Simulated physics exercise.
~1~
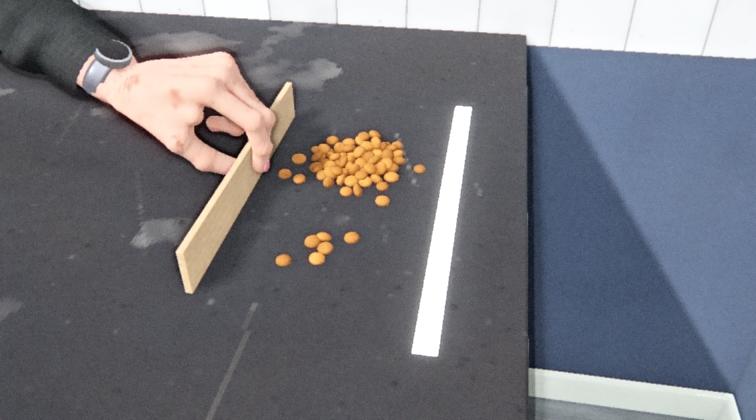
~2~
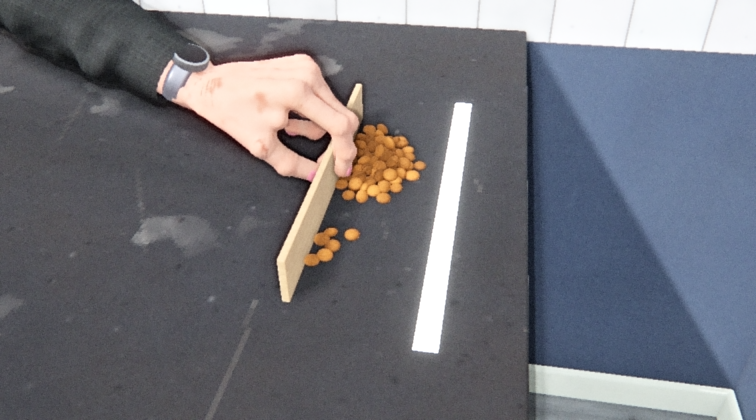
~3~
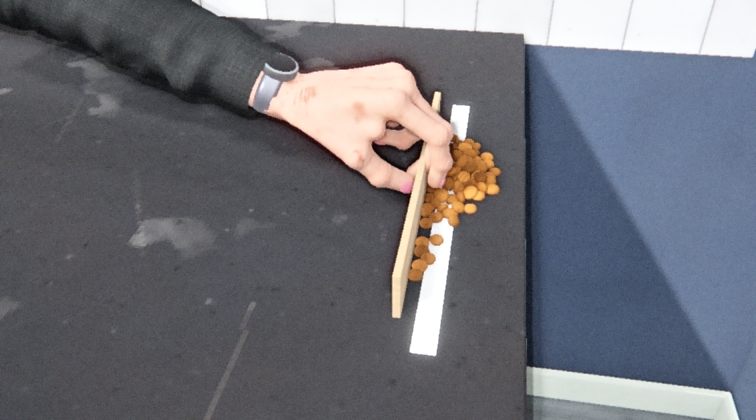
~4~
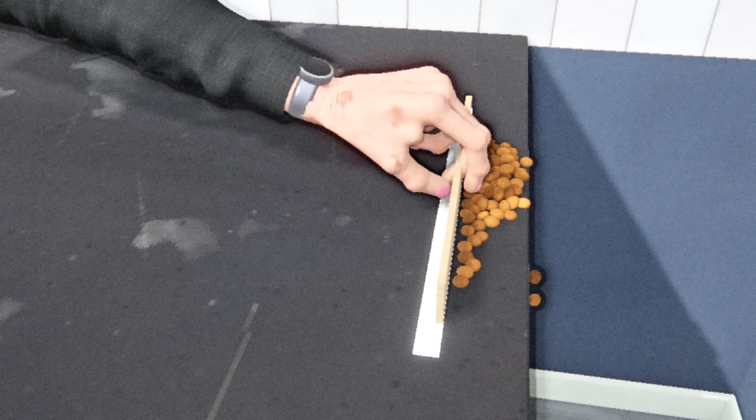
On a dark tabletop, a hand pushes orange bits right with a card, spilling a few over the edge.
